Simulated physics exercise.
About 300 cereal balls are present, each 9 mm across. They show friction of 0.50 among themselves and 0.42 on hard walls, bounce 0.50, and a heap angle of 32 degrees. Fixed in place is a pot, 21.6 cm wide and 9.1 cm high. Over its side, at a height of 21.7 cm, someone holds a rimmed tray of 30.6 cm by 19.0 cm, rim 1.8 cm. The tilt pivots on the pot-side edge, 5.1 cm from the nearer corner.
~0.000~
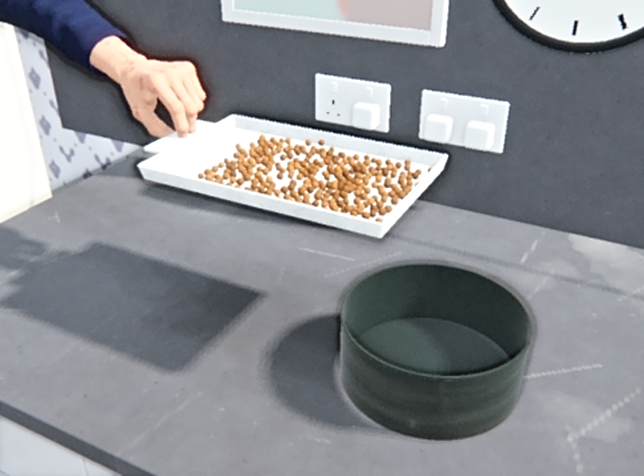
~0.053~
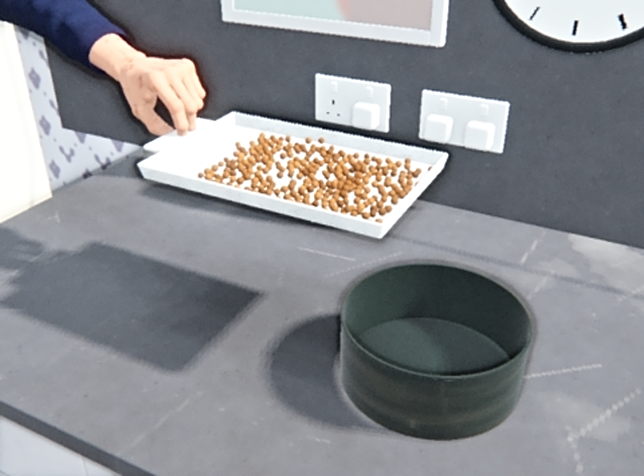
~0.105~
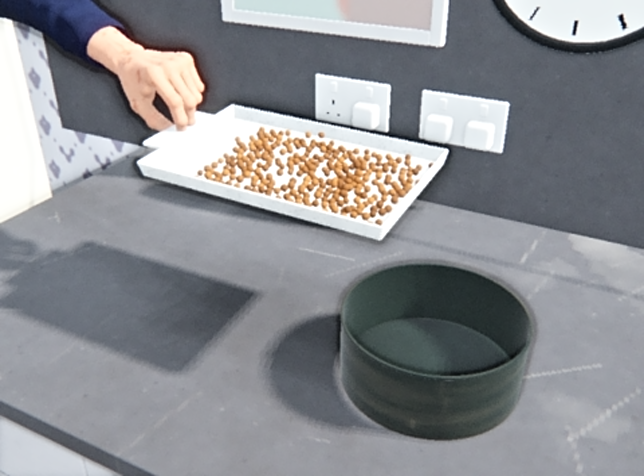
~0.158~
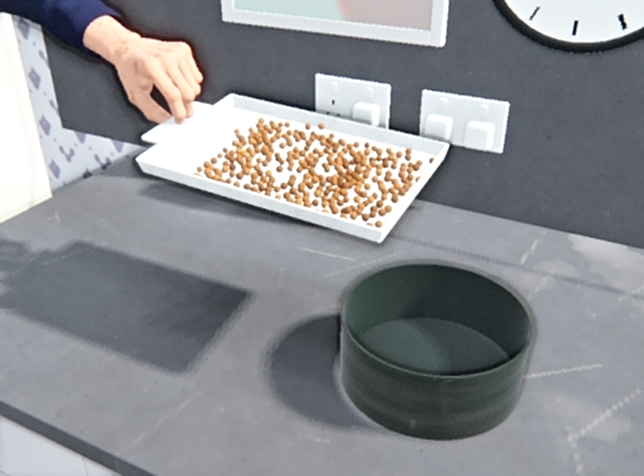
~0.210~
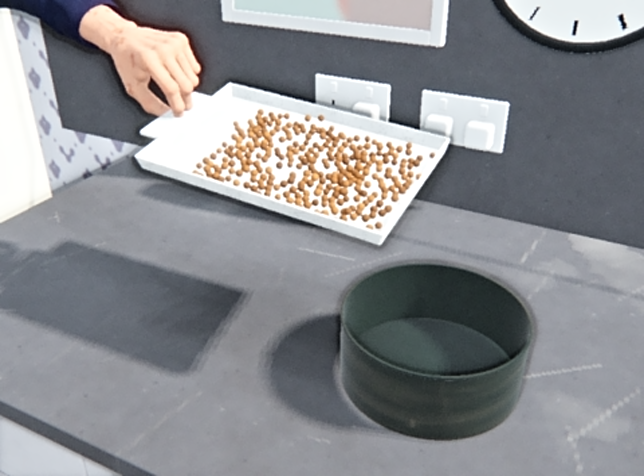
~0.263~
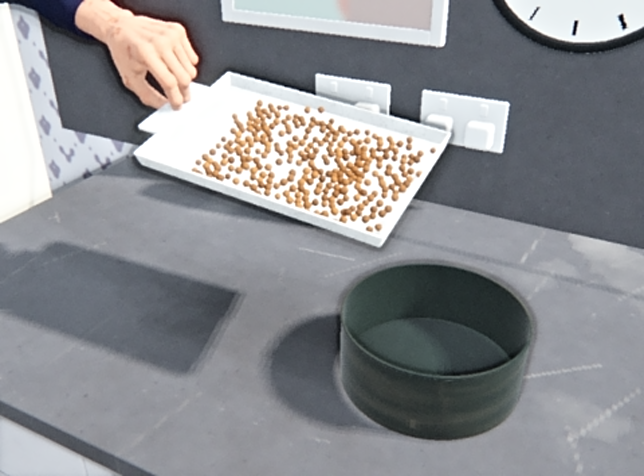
A hand tilts a white rimmed tray of small brown balls above a grey countertop, gradually raising its back edge while the balls stay spread across the tray, shifting only slightly; an empty dark green pot sits in front.
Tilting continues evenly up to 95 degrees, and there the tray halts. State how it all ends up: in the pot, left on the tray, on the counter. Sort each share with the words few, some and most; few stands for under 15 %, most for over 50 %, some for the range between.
The shares come out as follows. Pot: Some. Left on the tray: Few. Counter: Most.
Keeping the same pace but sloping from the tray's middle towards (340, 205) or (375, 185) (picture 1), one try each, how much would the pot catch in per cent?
Roughly 75 per cent on the first try and 80 per cent on the second.
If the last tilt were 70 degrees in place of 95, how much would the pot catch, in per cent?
I'd put it at close to 0 per cent.
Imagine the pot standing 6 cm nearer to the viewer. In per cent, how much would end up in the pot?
With that change it comes to something like 55 in a hundred.
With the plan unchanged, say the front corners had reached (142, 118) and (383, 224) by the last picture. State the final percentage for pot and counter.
In the pot: 95 per cent; on the counter: 5 per cent.
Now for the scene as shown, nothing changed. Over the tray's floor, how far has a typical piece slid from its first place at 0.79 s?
About 4 cm.
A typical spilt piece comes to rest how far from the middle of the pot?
Close to 20 cm, give or take.
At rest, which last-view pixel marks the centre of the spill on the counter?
Centre of spill: Around pixel (293, 416).
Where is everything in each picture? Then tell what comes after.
The first picture shows tray tilt 0 degrees, front corners at (143, 165) and (381, 222); middle of the pieces at (311, 171); pot at (435, 313).
The second picture shows tray tilt 1 degrees, front corners at (143, 164) and (381, 223); middle of the pieces at (311, 170).
The third picture shows tray tilt 3 degrees, front corners at (142, 162) and (381, 225), lowest corner right front; middle of the pieces at (311, 167).
The fourth picture shows tray tilt 7 degrees, front corners at (141, 158) and (380, 228), lowest corner right front; middle of the pieces at (310, 163).
The fifth picture shows tray tilt 11 degrees, front corners at (140, 155) and (380, 231), lowest corner right front; middle of the pieces at (310, 160).
The sixth picture shows tray tilt 15 degrees, front corners at (139, 152) and (380, 234), lowest corner right front; middle of the pieces at (311, 164); pot at (435, 313). Its pace works out near 70 degrees a second.
After 0.79 s, tilt 53 degrees; the tray holds 100 %, the pot 0 %.
After 1.14 s, tilt 78 degrees; the tray holds 100 %, the pot 0 %.
Then, at 1.59 s, tilt 95 degrees; the tray holds 15 %, the pot 10 %.
By 2.4 s all is still; pot 30 %, tray 0 %, counter 70 %.
